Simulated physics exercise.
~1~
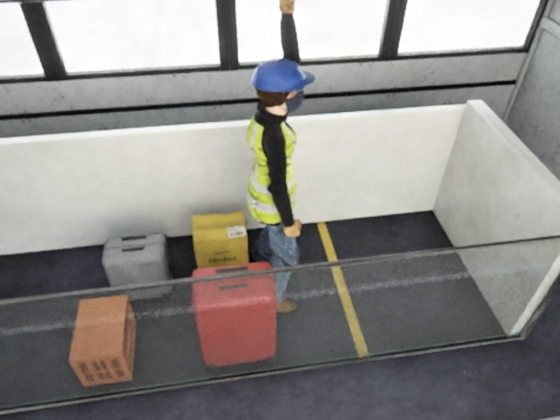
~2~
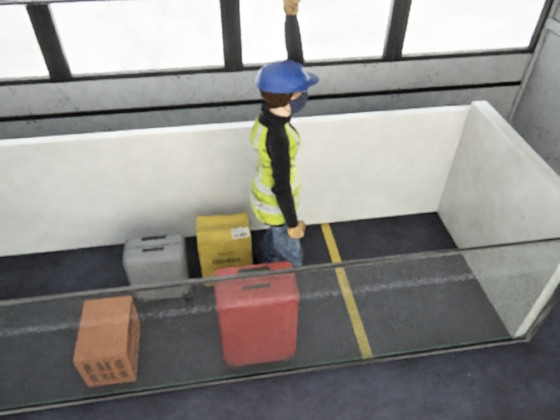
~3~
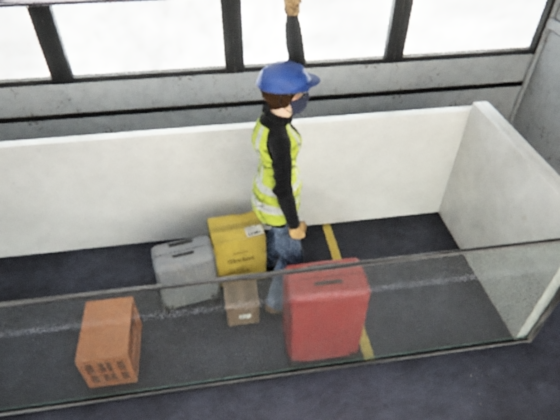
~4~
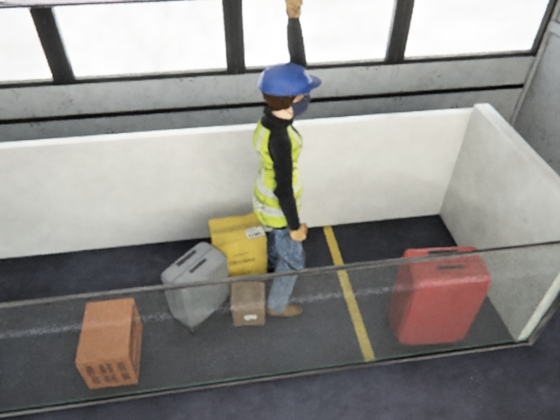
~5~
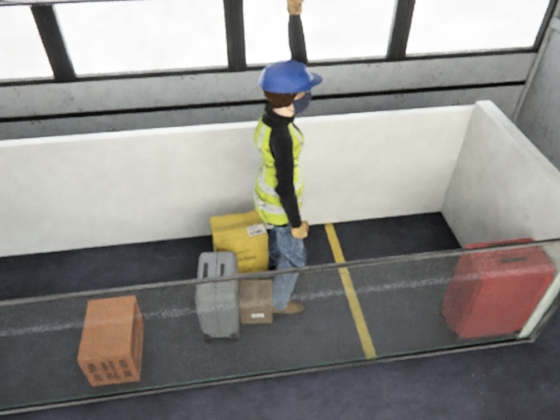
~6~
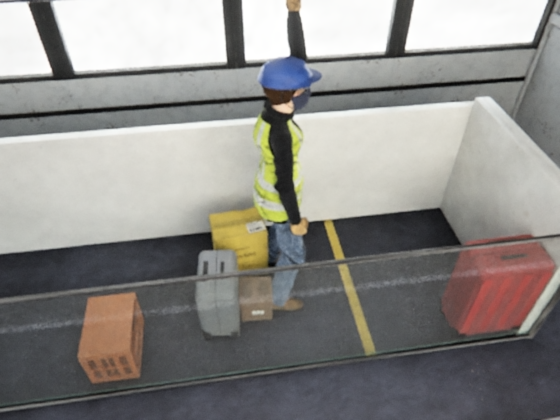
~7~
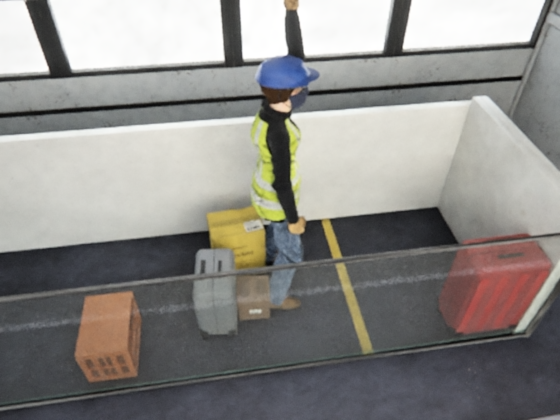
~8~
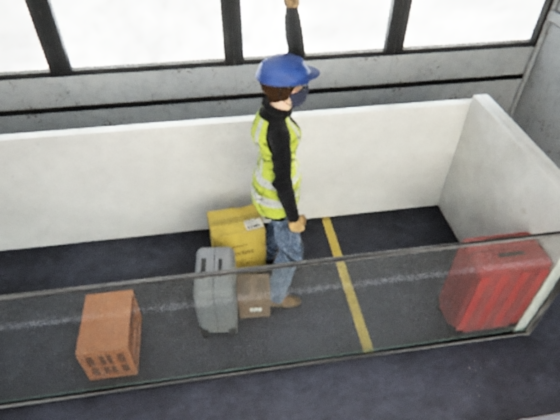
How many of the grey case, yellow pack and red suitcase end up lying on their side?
None of them do; all three are still upright at the end.
A red suitcase slides right past the yellow line while the other luggage stops short.
